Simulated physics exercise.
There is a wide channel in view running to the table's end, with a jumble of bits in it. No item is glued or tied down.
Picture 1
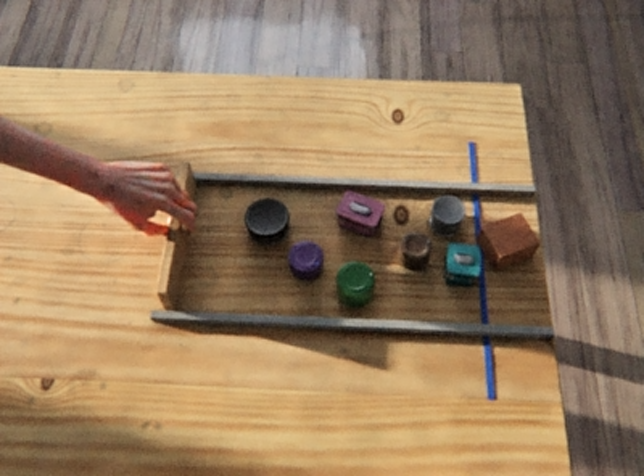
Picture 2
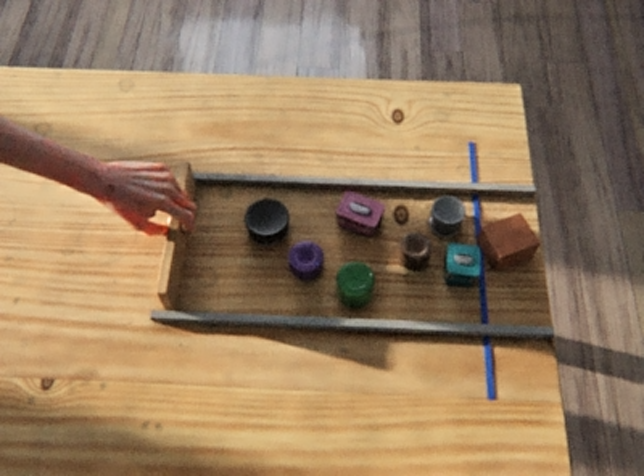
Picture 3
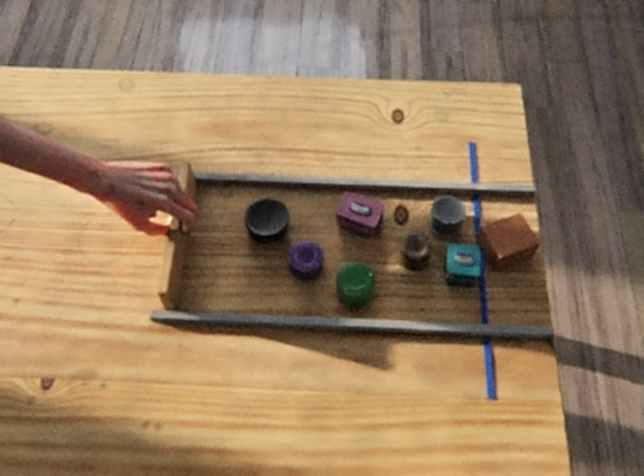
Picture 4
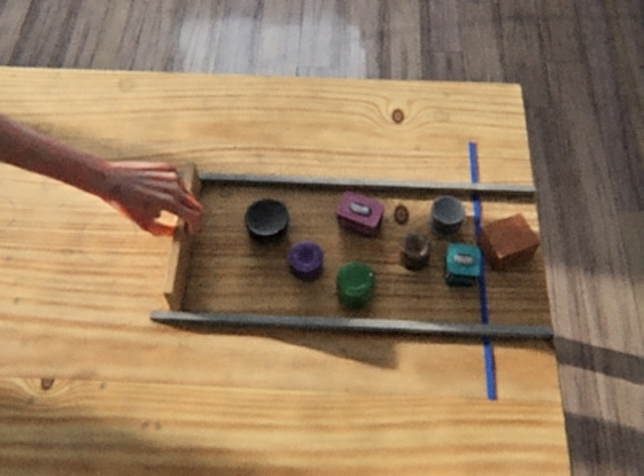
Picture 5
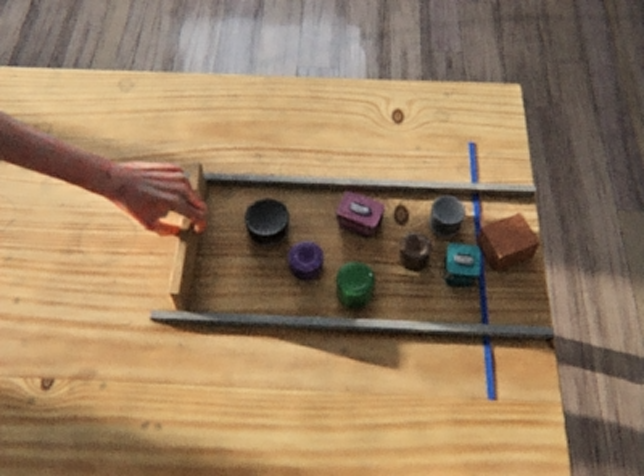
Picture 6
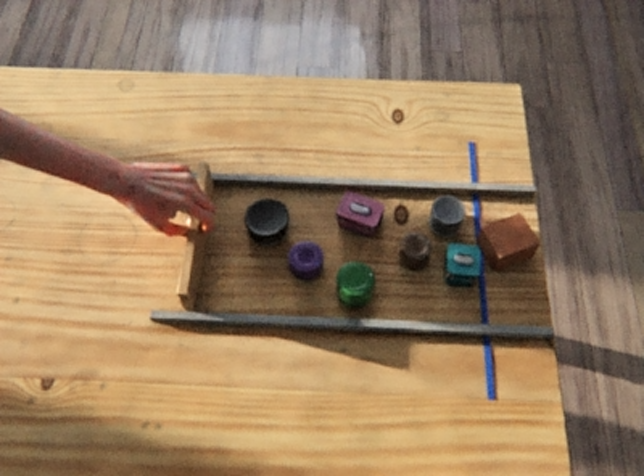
On a wooden tabletop, a wide channel with rails on both sides holds a scatter of small items, including a black tin, a pink case and an orange-brown block near a strip of blue tape. A hand at the left grips an upright board, then slides it slightly rightward, while the items stay still.
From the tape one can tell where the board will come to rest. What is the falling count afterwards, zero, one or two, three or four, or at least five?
Afterwards the falling count is one or two.
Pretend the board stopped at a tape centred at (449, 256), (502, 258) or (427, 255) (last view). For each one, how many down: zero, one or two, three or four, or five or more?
Results per position - none / five or more / none.
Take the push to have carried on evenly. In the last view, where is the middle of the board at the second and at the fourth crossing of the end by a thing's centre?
I'd say close to (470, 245), and after that close to (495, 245).
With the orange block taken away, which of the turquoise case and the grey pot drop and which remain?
Looking at the two, the turquoise case stays up top and the grey pot ends up below.
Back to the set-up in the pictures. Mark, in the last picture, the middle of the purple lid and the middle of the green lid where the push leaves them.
You'll see the purple lid at (501, 275), with the green lid at (506, 305).
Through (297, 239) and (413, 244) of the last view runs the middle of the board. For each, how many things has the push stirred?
At that stage 3; at the next, 7.
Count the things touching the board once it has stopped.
That number would be 3.
A little later, none off yet; orange block at rest near (507, 242); turquoise case at rest near (462, 265); grey pot at rest near (447, 216).
When it is over, the number that fall off is one or two; down, grey pot and orange block.
